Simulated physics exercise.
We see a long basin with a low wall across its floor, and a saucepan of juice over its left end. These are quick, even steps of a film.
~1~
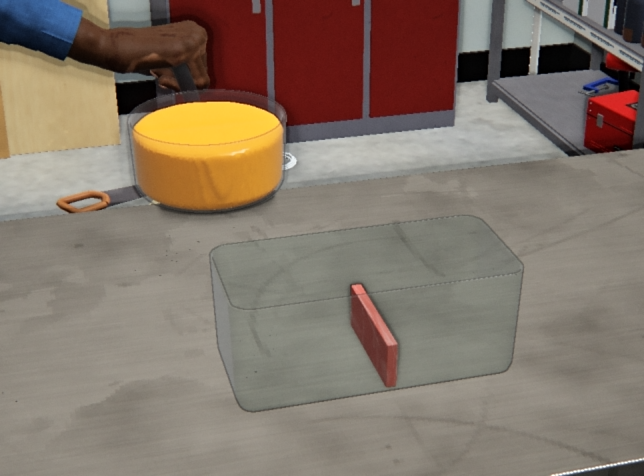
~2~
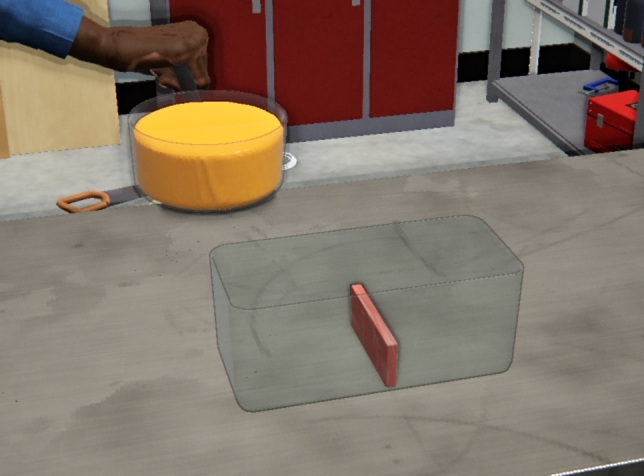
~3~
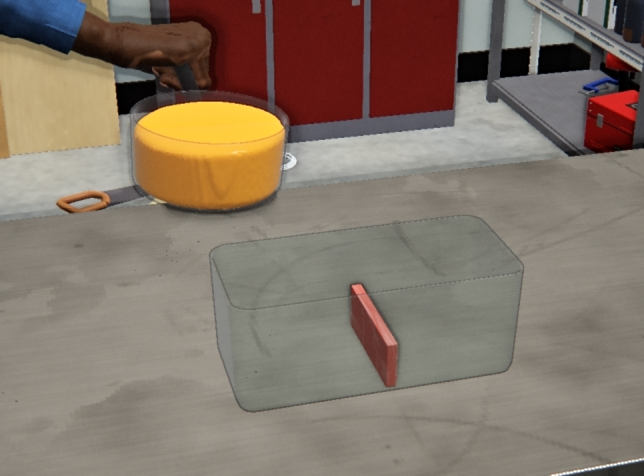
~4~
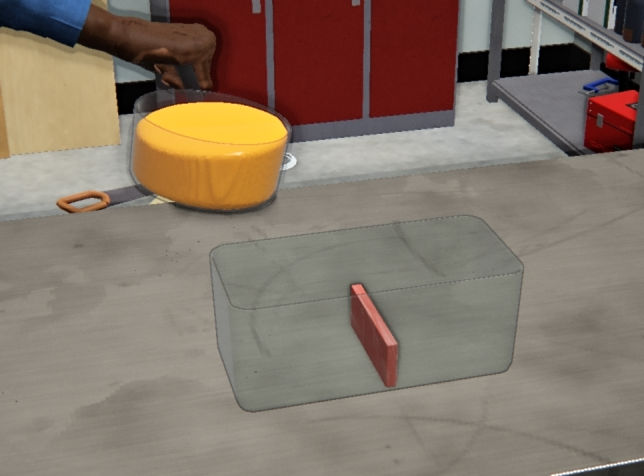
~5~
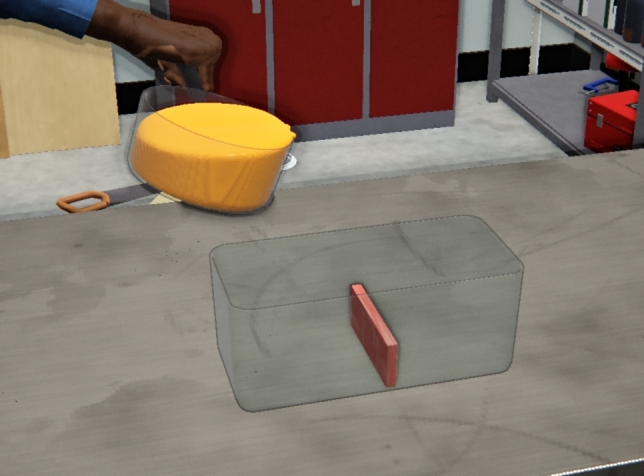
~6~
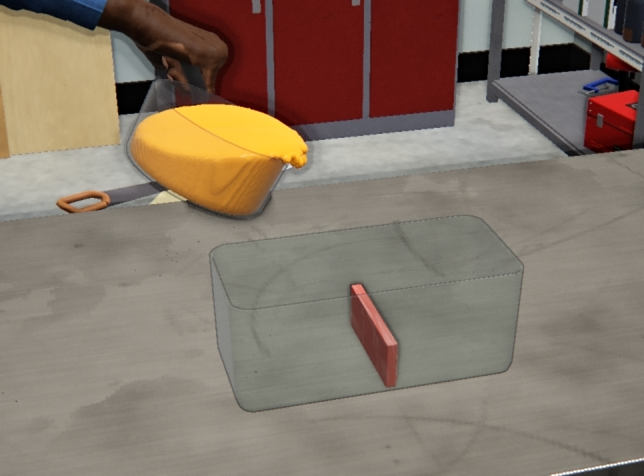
A saucepan of orange juice, held by a hand behind a clear basin with a low red wall inside, sat nearly level, then tilted steadily to the right until a little juice crept over its edge.
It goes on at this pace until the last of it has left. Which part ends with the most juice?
The left-hand section gets the most.
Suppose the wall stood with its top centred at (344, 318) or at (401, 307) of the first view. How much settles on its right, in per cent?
About 50 and 5 per cent.
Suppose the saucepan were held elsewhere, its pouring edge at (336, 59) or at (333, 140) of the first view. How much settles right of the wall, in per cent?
In turn 70 and 60 in a hundred.
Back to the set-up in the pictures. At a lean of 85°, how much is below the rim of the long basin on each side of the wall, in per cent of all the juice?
Some 30 per cent left and 5 right.
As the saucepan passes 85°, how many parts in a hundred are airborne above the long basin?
About 40 per cent.
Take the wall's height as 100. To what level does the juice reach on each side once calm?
Left about 70, right about 10.
A moment on, the tilt is 85° and 28 per cent is still to pour, 28 is left of the wall and 6 right of it.
Next, the tilt is 102° and 6 per cent is still to pour, 76 is left of the wall and 11 right of it.
Then the tilt is 102° and 1 per cent is still to pour, 84 is left of the wall and 13 right of it.
Later the tilt is 102° and 0 per cent is still to pour, 85 is left of the wall and 13 right of it.
In the end 85 per cent lies left of the wall, 13 right of it and 2 outside.
